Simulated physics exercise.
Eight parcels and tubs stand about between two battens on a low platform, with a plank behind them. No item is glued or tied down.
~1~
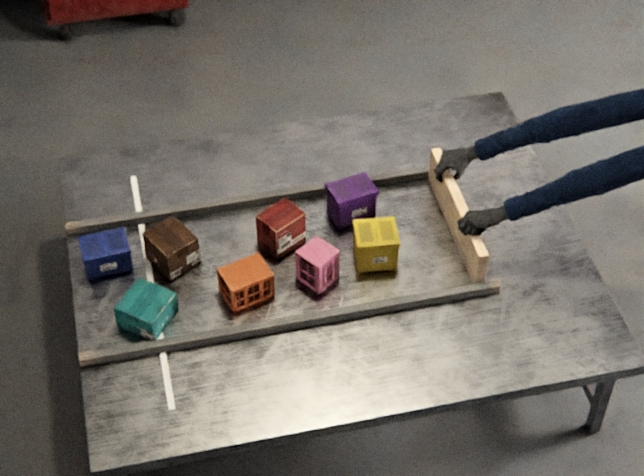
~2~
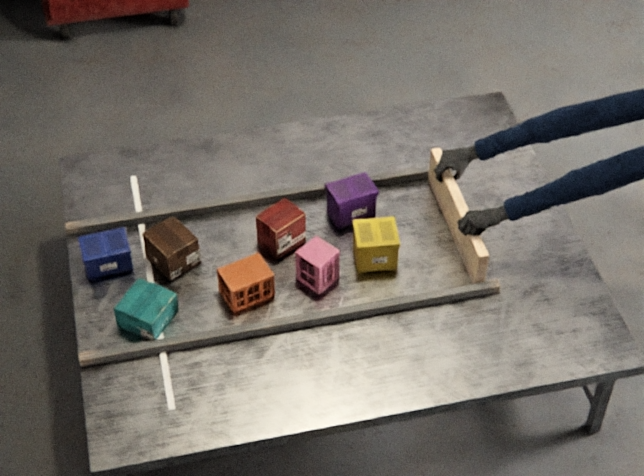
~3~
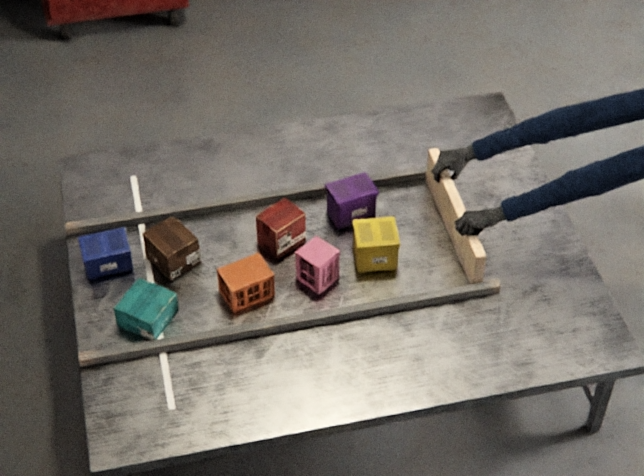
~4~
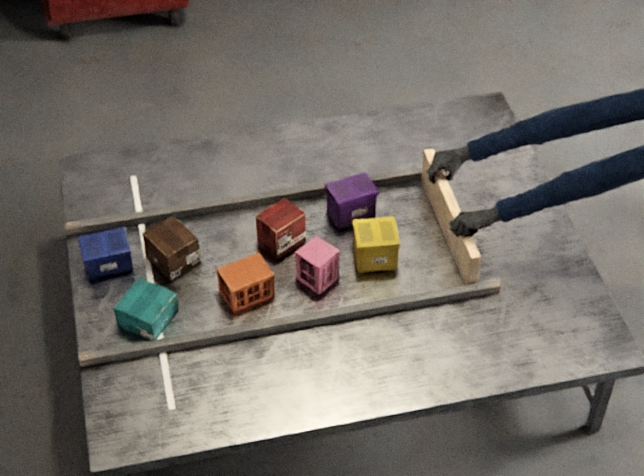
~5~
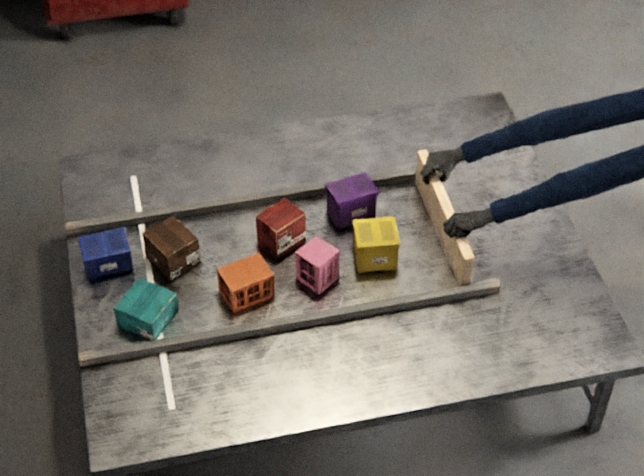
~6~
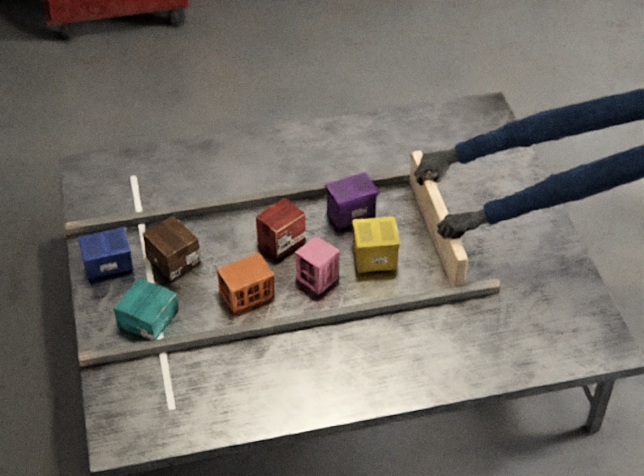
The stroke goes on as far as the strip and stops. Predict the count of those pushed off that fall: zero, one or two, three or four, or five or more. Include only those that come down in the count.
I expect three or four to drop off the edge.
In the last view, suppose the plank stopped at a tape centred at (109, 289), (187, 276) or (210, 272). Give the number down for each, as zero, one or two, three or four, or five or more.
Taking the places in the order asked: At least five, then one to two, then either one or two.
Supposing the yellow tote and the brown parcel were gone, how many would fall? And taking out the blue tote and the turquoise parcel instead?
Tally per try: 1 / 1.
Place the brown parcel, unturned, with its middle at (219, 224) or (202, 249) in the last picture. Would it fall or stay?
Place by place, it does not fall; remains up.
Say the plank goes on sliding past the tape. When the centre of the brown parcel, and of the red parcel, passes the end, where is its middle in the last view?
Middle: Roughly (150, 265); roughly (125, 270).
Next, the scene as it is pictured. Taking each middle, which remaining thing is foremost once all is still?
It's the brown parcel that ends nearest.
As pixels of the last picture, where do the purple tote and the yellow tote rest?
(120, 235) and (131, 291), roughly.
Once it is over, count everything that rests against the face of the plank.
Contact count: 2.
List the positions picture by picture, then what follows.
The first picture shows blue tote (106, 254); turquoise parcel (147, 309); brown parcel (172, 248); plank (457, 215); tape (151, 282).
The second picture shows turquoise parcel (147, 309); red parcel (281, 229).
The third picture shows brown parcel (172, 248); yellow tote (376, 246).
The fourth picture shows blue tote (106, 254); purple tote (352, 202).
The fifth picture shows turquoise parcel (147, 309); orange crate (246, 283).
The sixth picture shows blue tote (106, 254); turquoise parcel (147, 309); brown parcel (172, 248); plank (437, 219); tape (151, 282).
Soon after, none off yet; blue tote at rest near (106, 254); turquoise parcel at rest near (147, 309); brown parcel at rest near (172, 248).
At rest, the number that fall off is three or four; fallen, orange crate, turquoise parcel and blue tote.
